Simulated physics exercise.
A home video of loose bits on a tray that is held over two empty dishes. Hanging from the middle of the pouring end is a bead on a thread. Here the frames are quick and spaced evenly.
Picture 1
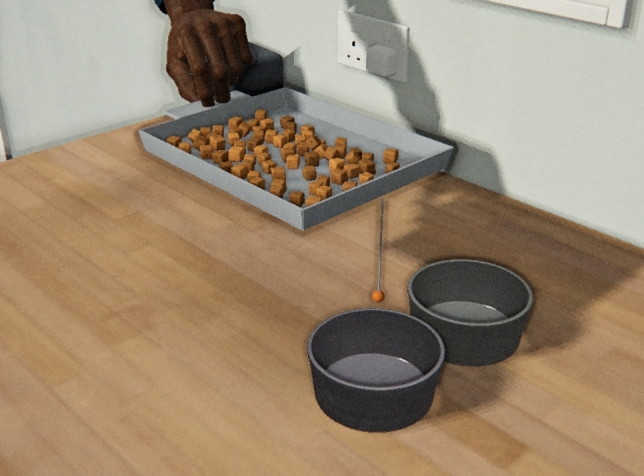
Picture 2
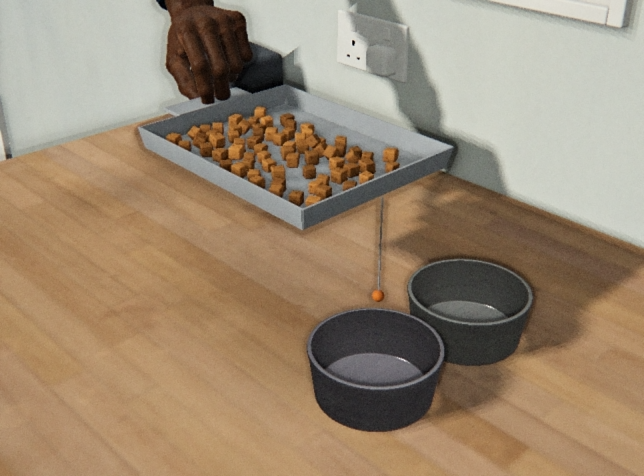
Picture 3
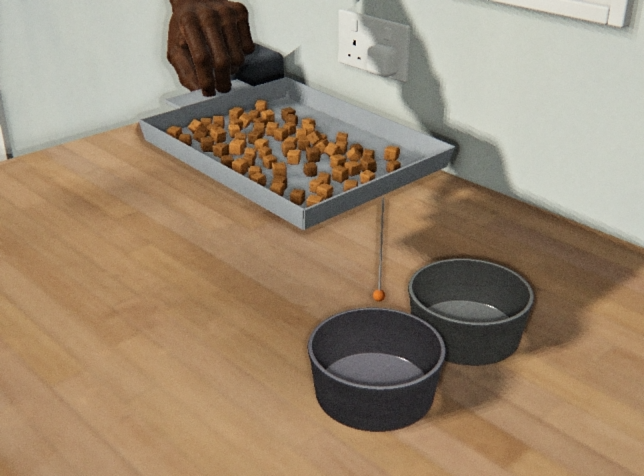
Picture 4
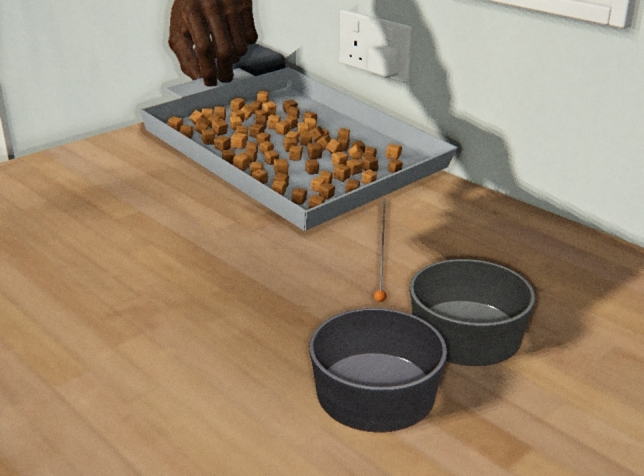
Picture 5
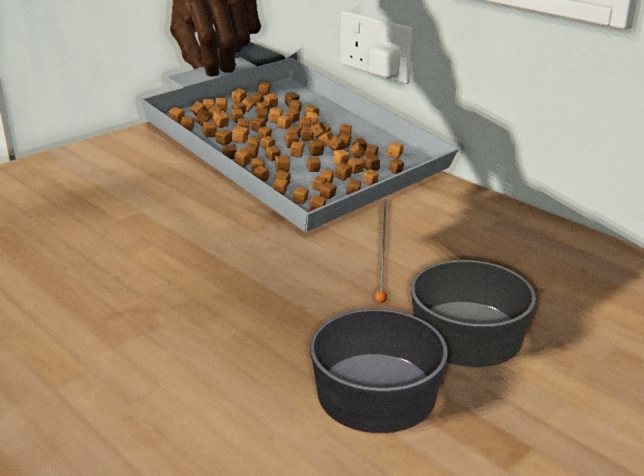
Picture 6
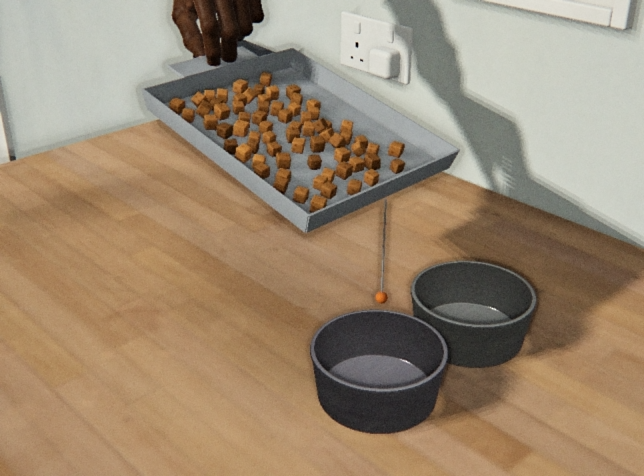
A hand slightly tilts a grey tray of small brown cubes above two empty dishes.
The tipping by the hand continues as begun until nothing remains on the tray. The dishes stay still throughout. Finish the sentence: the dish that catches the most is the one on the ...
... left.
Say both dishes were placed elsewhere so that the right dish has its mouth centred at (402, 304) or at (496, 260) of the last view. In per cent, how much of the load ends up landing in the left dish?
You'd get 10 in a hundred the first time and 20 in a hundred the second.
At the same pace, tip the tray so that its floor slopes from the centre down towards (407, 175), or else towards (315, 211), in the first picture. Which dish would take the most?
Results - the dish on the right side first, the dish on the left side second.
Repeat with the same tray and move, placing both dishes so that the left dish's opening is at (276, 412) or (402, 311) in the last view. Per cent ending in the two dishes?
You'd get 50 per cent first and 20 per cent second.
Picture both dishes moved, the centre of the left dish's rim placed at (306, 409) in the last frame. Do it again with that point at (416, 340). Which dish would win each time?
Try 1 - the dish at right; try 2 - the dish at left.
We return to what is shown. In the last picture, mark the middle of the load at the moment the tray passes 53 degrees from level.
I'd put it at about (352, 159).
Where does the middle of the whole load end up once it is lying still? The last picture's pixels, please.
Close to (417, 402) in the last picture.
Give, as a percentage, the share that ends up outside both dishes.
Call it some 50 percent of the pieces.
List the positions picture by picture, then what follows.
In the first picture, corners of the pouring end (303, 207) and (447, 147), level; middle of the load (288, 155), brown sugar cubes; left dish (425, 396); right dish (517, 333); bead on its thread (379, 296).
In the second picture, corners of the pouring end (303, 206) and (447, 147), level; middle of the load (288, 153).
In the third picture, corners of the pouring end (304, 207) and (449, 146), tipped barely, level across its low end; middle of the load (289, 149).
In the fourth picture, corners of the pouring end (306, 208) and (451, 147), tipped a little, level across its low end; middle of the load (290, 144).
In the fifth picture, corners of the pouring end (308, 210) and (453, 148), tipped a little, level across its low end; middle of the load (292, 140).
In the sixth picture, corners of the pouring end (309, 212) and (454, 149), tipped a little, level across its low end; middle of the load (293, 135); left dish (428, 397); right dish (520, 334).
Just after the last frame, tray tipped steeply; every one on the tray.
A moment on, tray tipped right over; every one on the tray.
Further on, tray tipped past a quarter turn; roughly a third in the left dish; about a tenth in the right dish; roughly half outside both.
When it is over, tray tipped past a quarter turn; roughly a third in the left dish; about a tenth in the right dish; roughly half outside both.
